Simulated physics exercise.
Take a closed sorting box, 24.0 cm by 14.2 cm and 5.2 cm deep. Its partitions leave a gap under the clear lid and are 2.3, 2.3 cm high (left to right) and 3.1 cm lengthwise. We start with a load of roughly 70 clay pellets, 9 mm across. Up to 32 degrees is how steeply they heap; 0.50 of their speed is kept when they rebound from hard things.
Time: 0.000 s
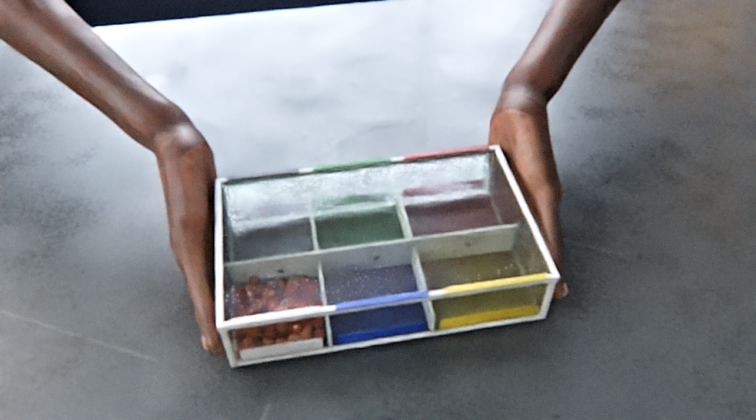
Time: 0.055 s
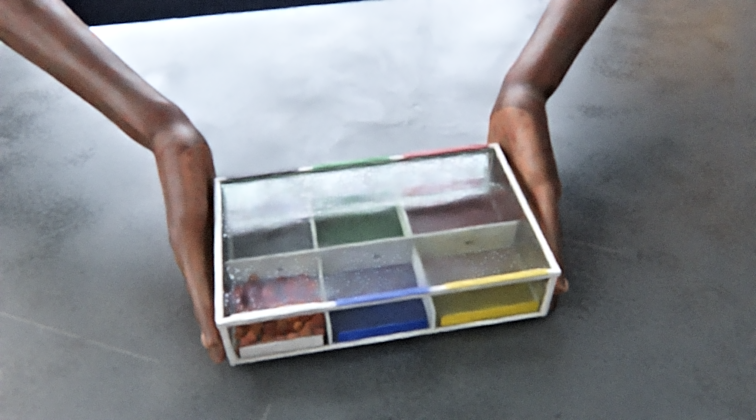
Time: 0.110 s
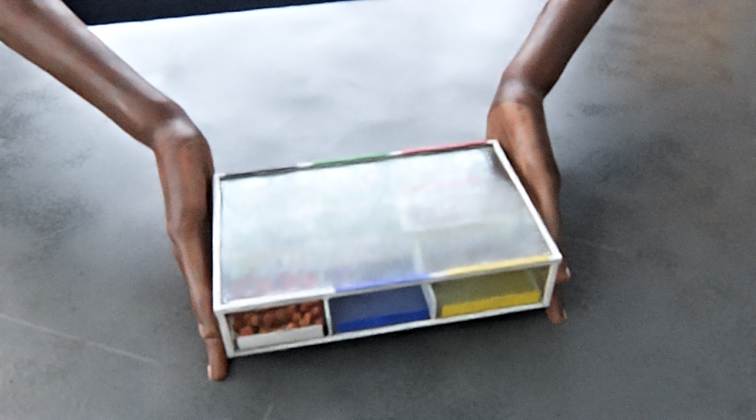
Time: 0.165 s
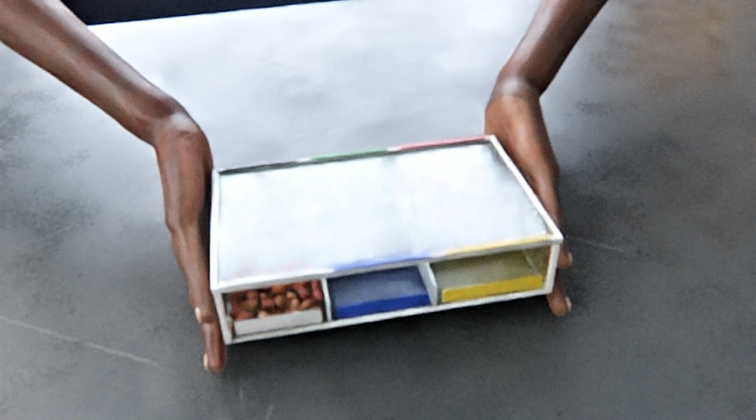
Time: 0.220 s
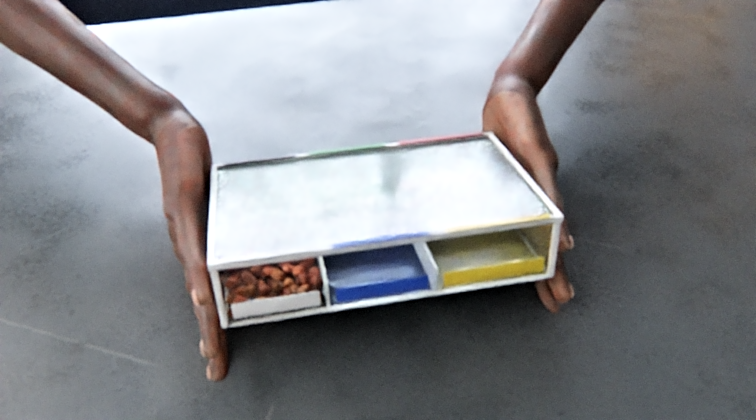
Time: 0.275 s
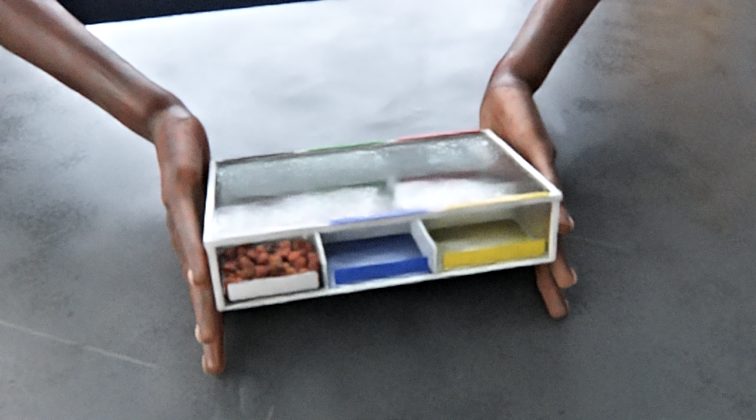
The video shows two hands holding a clear-lidded, divided box with reddish-brown pellets in its front left compartment, then tilting it backward so the front edge rises, while a white reflection spreads across the lid and partly clears.
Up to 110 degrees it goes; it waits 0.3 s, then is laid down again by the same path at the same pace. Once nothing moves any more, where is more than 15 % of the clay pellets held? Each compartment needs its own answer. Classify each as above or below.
Classification: Red compartment below, blue compartment below, green compartment above, yellow compartment below, white compartment below, black compartment above.
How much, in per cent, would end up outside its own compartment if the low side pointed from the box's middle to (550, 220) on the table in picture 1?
Something like 100 in a hundred.
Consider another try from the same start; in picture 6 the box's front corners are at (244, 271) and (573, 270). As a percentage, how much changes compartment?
Something like 100 in a hundred.
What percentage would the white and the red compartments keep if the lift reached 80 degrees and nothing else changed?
White 95 %; red 0 %.
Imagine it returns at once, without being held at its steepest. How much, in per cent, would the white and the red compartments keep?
Final amounts would be white 0% and red 5%.
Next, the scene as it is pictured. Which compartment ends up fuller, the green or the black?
Black comes out ahead.
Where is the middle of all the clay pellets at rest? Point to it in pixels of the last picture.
Approximately (291, 213) in the last picture.
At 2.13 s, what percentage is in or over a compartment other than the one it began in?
Near 100 per cent of it.
Then, at 1.39 s, tilt 110 degrees; green 25 %, white 20 %, black 55 %.
Then, at 2.13 s, tilt 56 degrees; green 35 %, black 65 %.
Then, at 2.90 s, tilt 0 degrees; green 35 %, black 65 %.
By 3.4 s all is still; red 0 %, blue 0 %, green 40 %, yellow 0 %, white 0 %, black 60 %.
